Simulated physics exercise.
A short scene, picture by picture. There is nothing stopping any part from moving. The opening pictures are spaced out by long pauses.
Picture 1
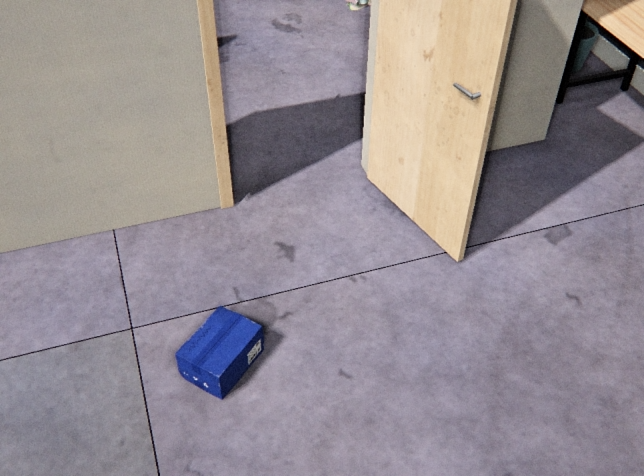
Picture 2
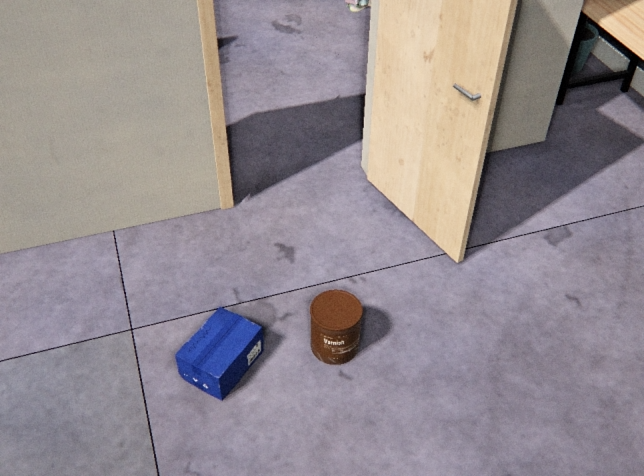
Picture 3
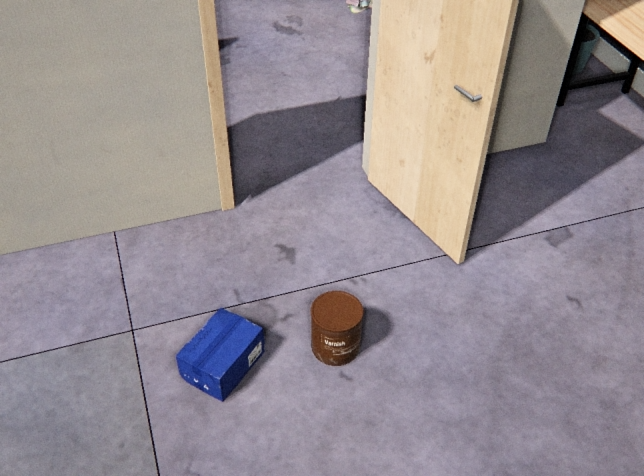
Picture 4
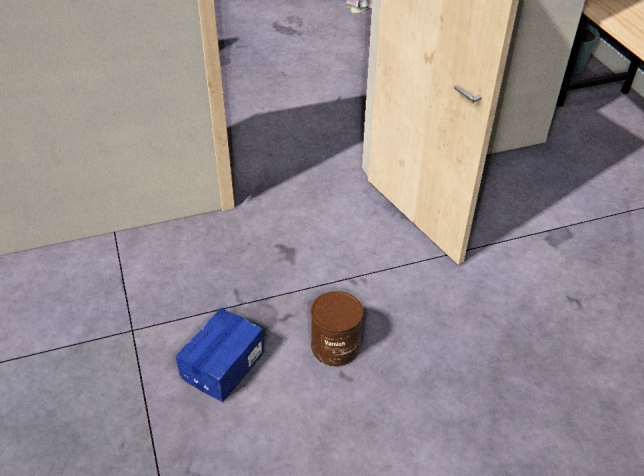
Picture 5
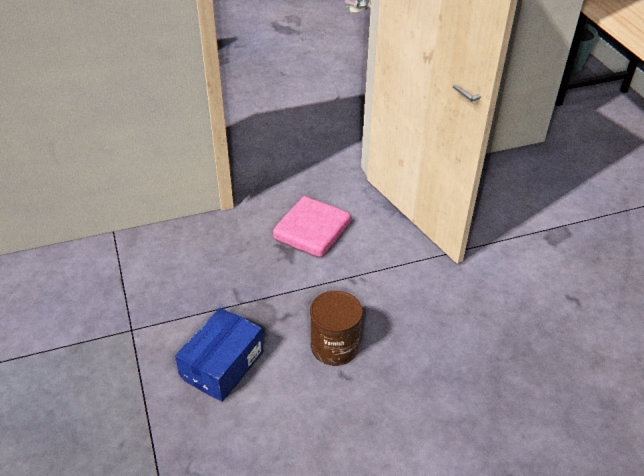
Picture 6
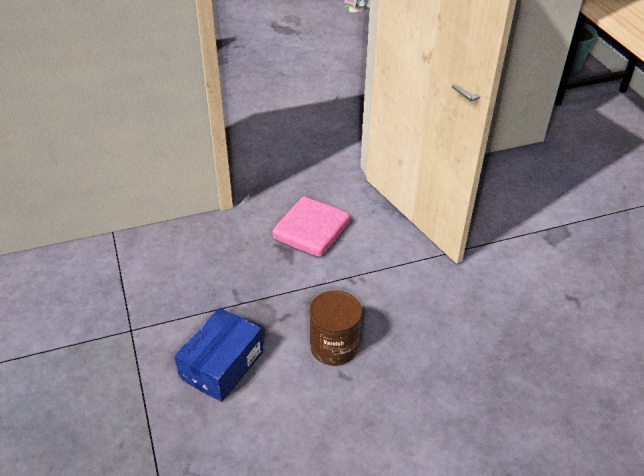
On a grey concrete floor near a wide-open wooden door, a blue parcel sits alone. A brown pail then appears to its right, and later a pink cushion appears behind them, nearer the doorway. The door stays still, and none of the objects visibly moves once in view.
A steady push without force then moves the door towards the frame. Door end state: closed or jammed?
Watch it - the door won't go any further partway along.
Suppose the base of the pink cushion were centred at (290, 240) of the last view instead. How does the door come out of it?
Well, then the door stays ajar.
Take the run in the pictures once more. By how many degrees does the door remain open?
The door ends up some 20° open.
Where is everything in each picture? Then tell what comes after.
Door wide open and still; blue parcel (221, 352), in the first frame.
Door wide open and still; blue parcel (221, 353); brown pail (336, 328), in the second frame.
Door wide open and still; blue parcel (222, 354); brown pail (336, 329), in the third frame.
Door wide open and still; blue parcel (222, 354); brown pail (336, 329), in the fourth frame.
Door wide open and still; blue parcel (221, 354); brown pail (336, 329), in the fifth frame.
Door wide open and still; pink cushion (312, 226); blue parcel (221, 354), in the sixth frame.
Then, 1.00 s on from there, door 58° open.
Then, 1.30 s on from there, door 35° open; pink cushion shifted a little near (284, 217).
In the end, door 22° open; moved from the start, pink cushion; the other 2 unmoved. At the end, from the last picture's camera, pink cushion near (268, 205).
